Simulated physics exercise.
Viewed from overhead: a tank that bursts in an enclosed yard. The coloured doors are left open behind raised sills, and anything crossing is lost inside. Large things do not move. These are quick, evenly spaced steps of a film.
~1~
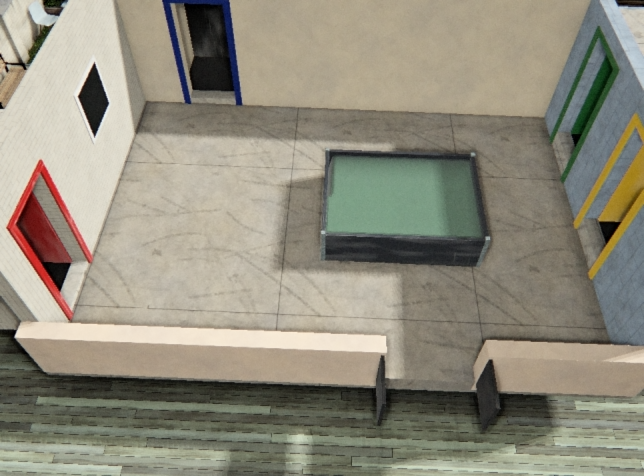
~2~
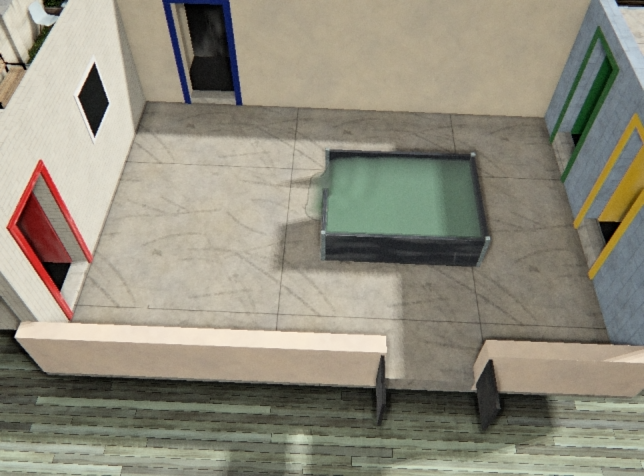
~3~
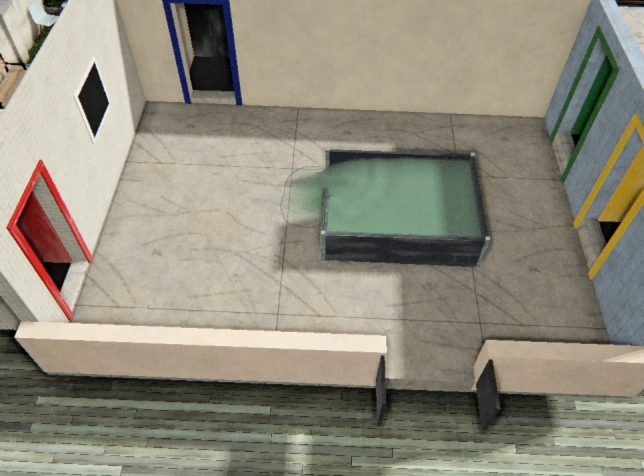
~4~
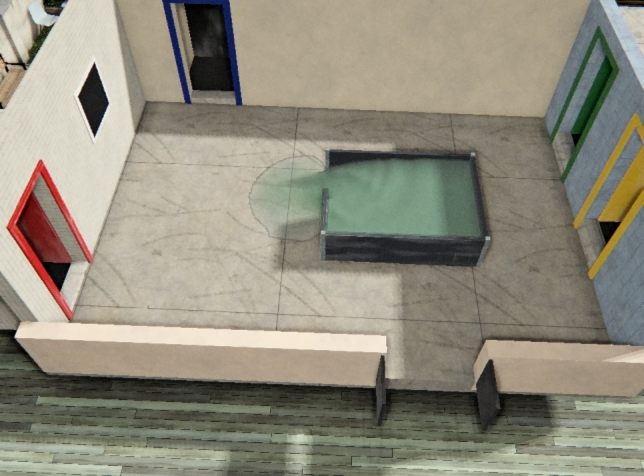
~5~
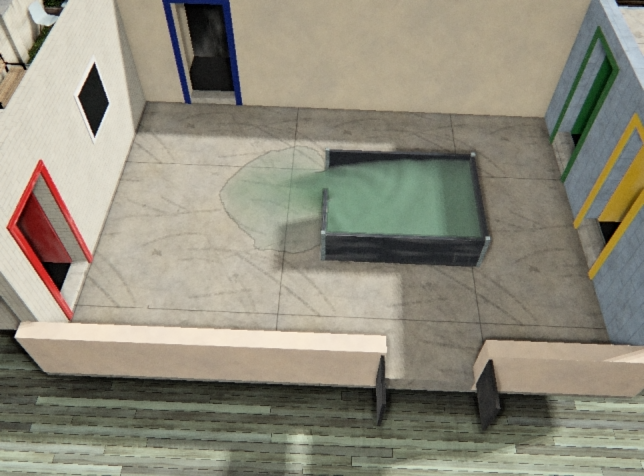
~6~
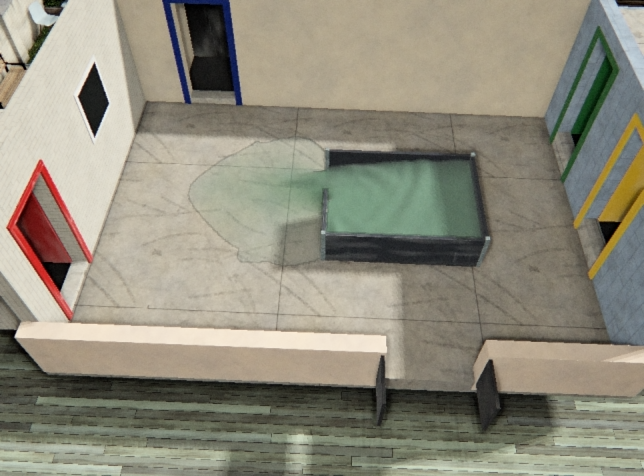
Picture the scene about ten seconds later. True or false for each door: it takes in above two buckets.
The yellow door, false; the green door, false; the red door, true; the blue door, false.
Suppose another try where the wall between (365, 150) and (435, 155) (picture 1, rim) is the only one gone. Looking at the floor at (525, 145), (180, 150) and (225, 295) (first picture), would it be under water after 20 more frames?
Submerged, submerged, untouched.
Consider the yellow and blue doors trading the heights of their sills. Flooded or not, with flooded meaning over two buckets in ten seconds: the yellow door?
Note: Yellow door comes in below.
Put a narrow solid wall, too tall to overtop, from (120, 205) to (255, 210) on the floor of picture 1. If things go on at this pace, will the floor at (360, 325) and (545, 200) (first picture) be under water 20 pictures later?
Result, in order: Bone-dry / bone-dry.
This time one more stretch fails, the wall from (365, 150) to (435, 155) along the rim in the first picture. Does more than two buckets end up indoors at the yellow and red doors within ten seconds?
The yellow door remains below and the red door remains below.
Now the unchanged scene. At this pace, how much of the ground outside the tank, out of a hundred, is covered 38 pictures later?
60 %.
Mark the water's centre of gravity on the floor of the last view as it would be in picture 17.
It is around (324, 206).
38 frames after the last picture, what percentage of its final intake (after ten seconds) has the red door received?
Around 35 %.
A moment on, water covers 25 % of the floor; the yellow door not reached, the green door not reached, the red door not reached, the blue door not reached.
Next, water covers 35 % of the floor; the yellow door not reached, the green door not reached, the red door wet at the sill, nothing in, the blue door wet at the sill, nothing in.
Then, water covers 40 % of the floor; the yellow door not reached, the green door not reached, the red door under two buckets in, the blue door wet at the sill, nothing in.
Later, water covers 60 % of the floor; the yellow door not reached, the green door not reached, the red door over two buckets in, the blue door under two buckets in.
In the end, water covers 90 % of the floor; the yellow door wet at the sill, nothing in, the green door wet at the sill, nothing in, the red door over two buckets in, the blue door under two buckets in.
